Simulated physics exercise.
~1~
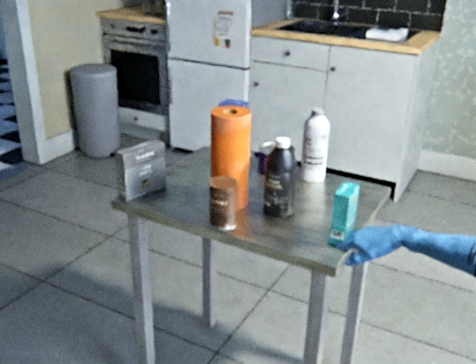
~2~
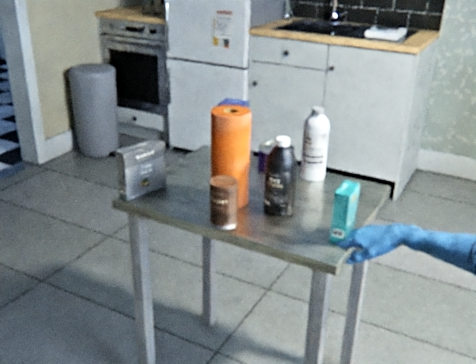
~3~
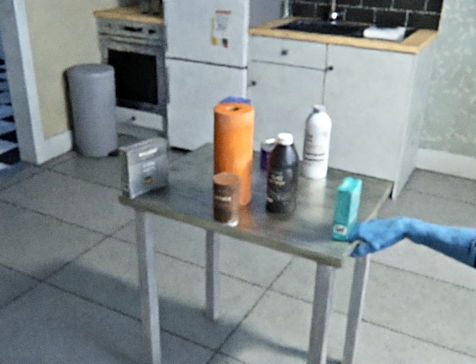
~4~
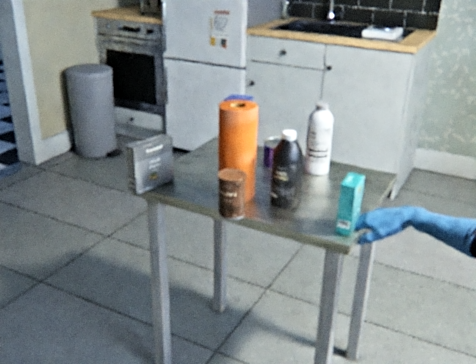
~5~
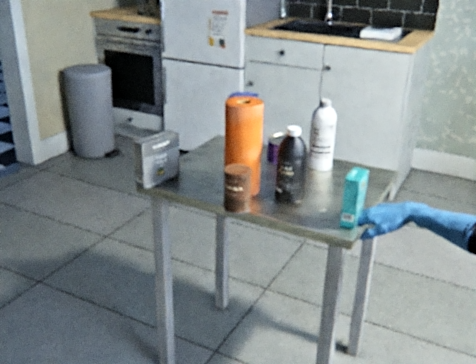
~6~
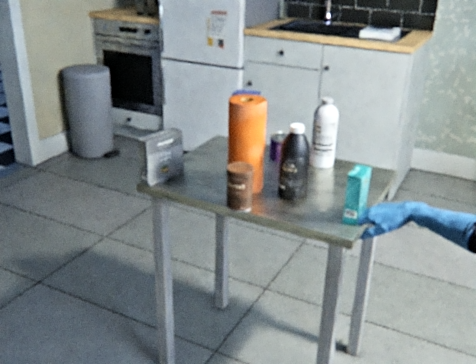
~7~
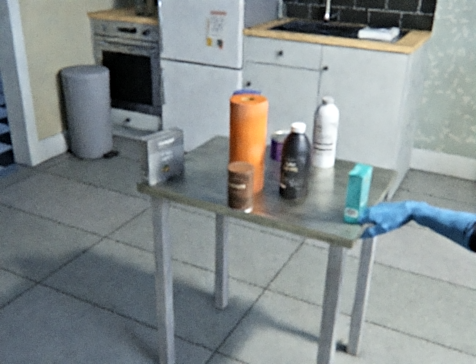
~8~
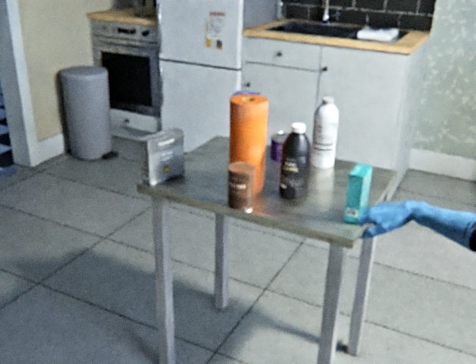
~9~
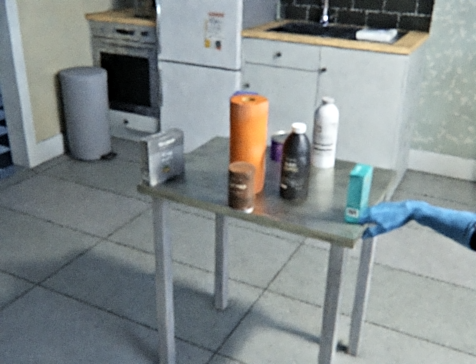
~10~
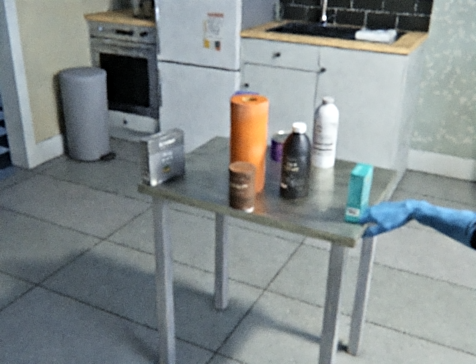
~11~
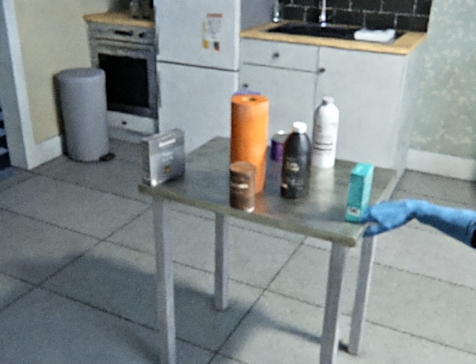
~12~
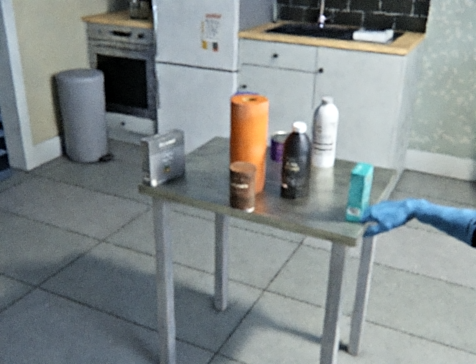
A tall orange roll stands near the middle of a small metal-topped side table in a kitchen, seen from slightly above, with a fridge, oven, grey bin and white sink unit behind. A grey packet sits at the left, a brown tin in front of the roll, black and white bottles and a purple tub to its right, and a turquoise packet near the right corner. A blue-gloved hand rests by that corner. The table shifts slightly rightward in view, carrying everything along, then settles. All the visible items remain upright on top.
